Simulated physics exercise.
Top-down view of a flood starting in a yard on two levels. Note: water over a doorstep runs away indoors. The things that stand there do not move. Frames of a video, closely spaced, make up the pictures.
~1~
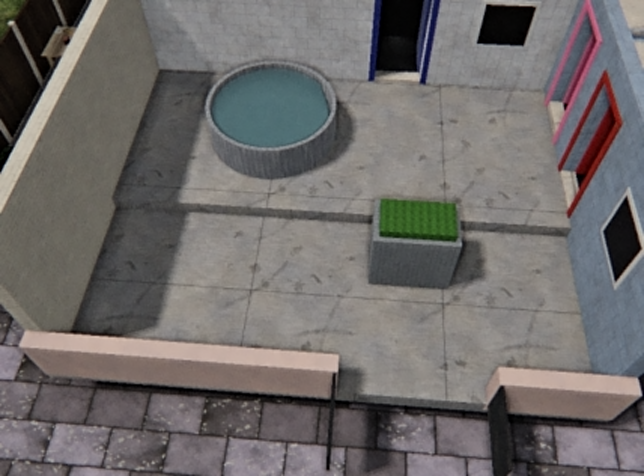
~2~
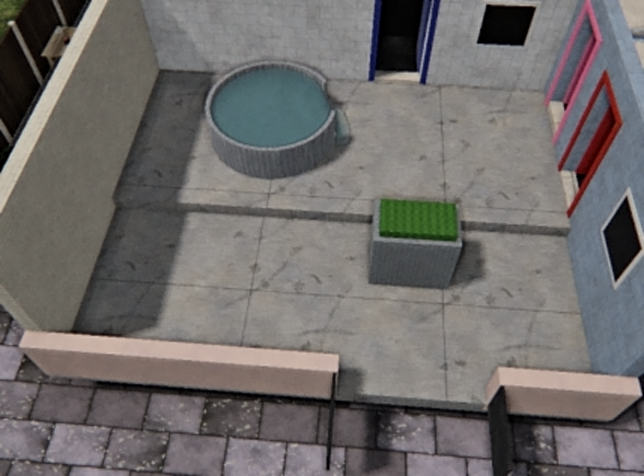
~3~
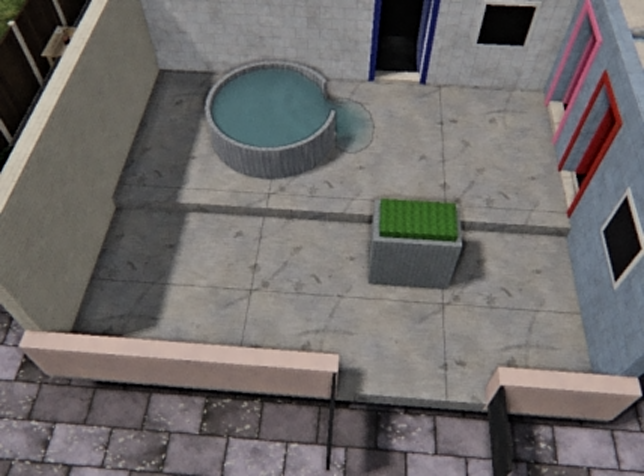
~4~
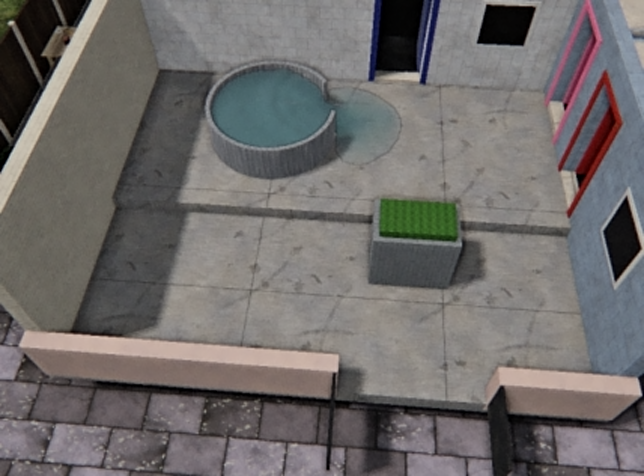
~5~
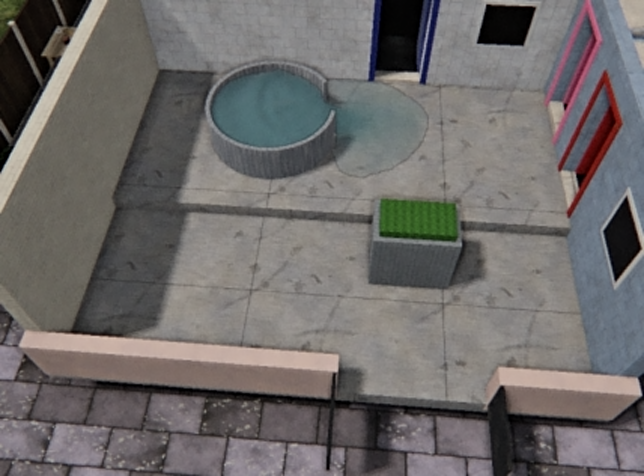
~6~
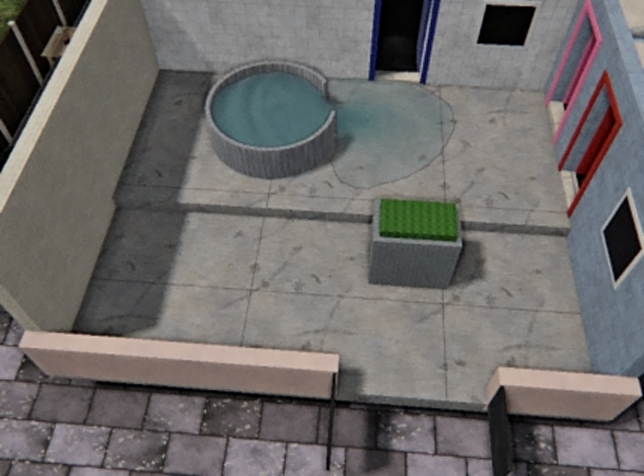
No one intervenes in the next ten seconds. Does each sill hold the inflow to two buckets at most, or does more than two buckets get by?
The blue door goes over the limit; the pink door goes over the limit; the red door goes over the limit.
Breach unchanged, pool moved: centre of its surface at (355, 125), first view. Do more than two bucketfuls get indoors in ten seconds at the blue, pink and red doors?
Note: Blue door does not reach it; pink door surpasses it; red door surpasses it.
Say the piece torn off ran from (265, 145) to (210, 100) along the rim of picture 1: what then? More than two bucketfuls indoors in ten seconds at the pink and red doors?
Well, the pink comes up short, and the red comes up short.
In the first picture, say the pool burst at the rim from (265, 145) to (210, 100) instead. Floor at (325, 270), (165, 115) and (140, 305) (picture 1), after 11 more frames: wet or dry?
In turn: Untouched, swamped, swamped.
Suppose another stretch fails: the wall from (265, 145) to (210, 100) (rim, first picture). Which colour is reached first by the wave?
The blue one.
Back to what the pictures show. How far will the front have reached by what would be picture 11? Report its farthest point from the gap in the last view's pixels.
Somewhere about (538, 90).
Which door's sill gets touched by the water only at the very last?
From what the pictures show, it's the red door.
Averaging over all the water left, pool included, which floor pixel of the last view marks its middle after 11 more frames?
Near (336, 129).
A moment on, water covers 25 % of the floor; the blue door under two buckets in, the pink door wet at the sill, nothing in, the red door not reached.
Next, water covers 30 % of the floor; the blue door over two buckets in, the pink door under two buckets in, the red door under two buckets in.
Then, water covers 35 % of the floor; the blue door far over two buckets in, the pink door over two buckets in, the red door over two buckets in.
Later, water covers 45 % of the floor; the blue door far over two buckets in, the pink door over two buckets in, the red door over two buckets in.
In the end, water covers 65 % of the floor; the blue door far over two buckets in, the pink door over two buckets in, the red door far over two buckets in.
